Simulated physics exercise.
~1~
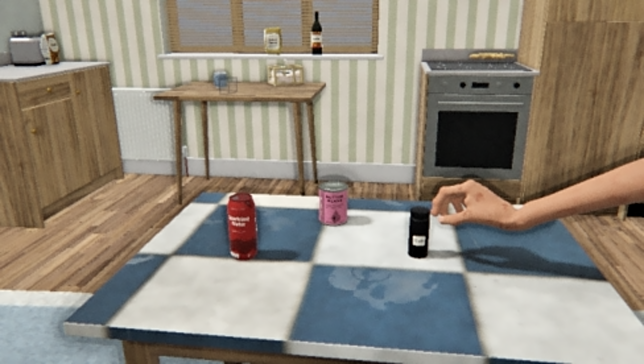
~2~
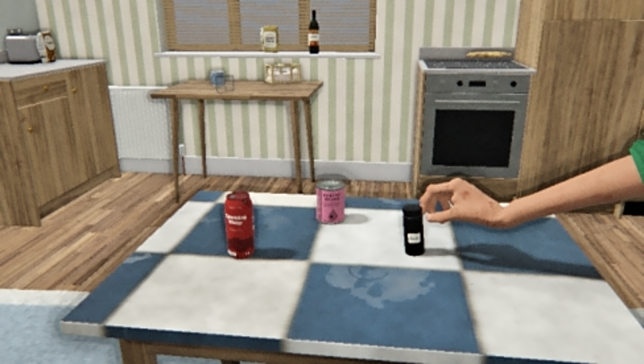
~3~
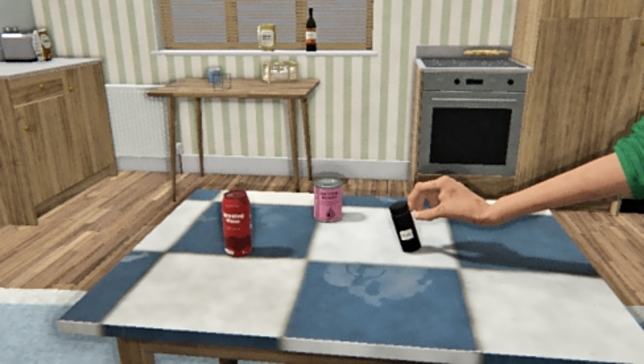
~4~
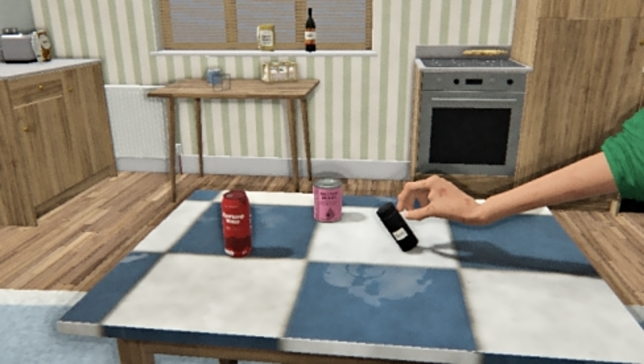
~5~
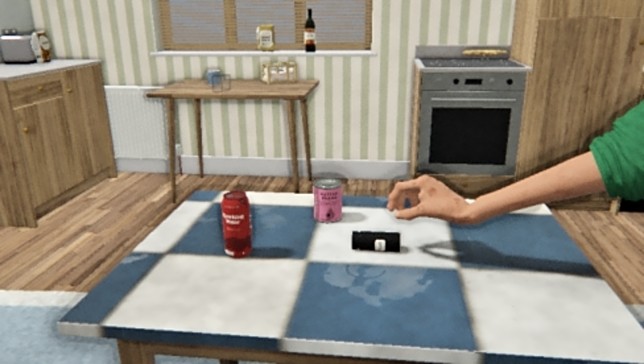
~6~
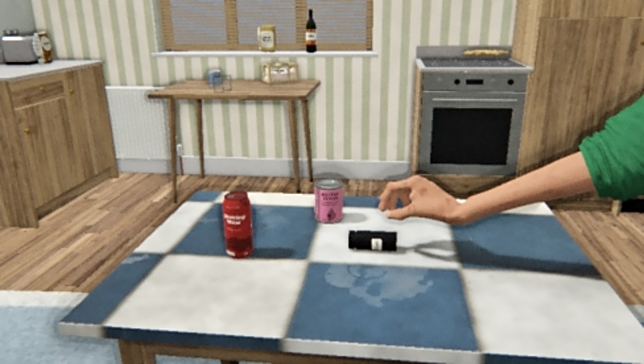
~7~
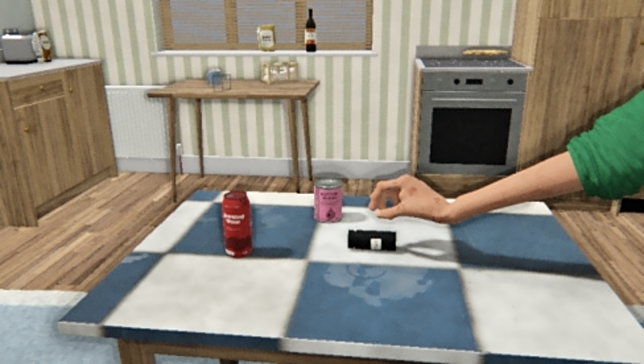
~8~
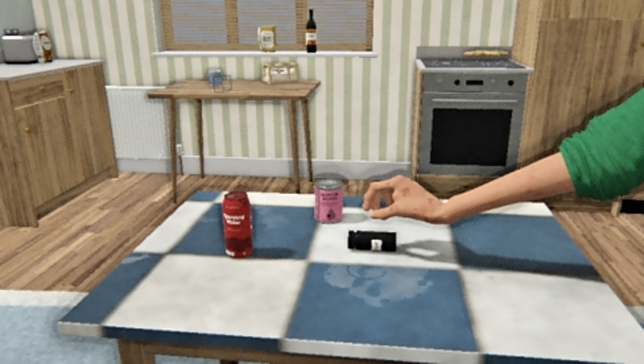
A hand pushes the black shaker left until it tips over onto its side.
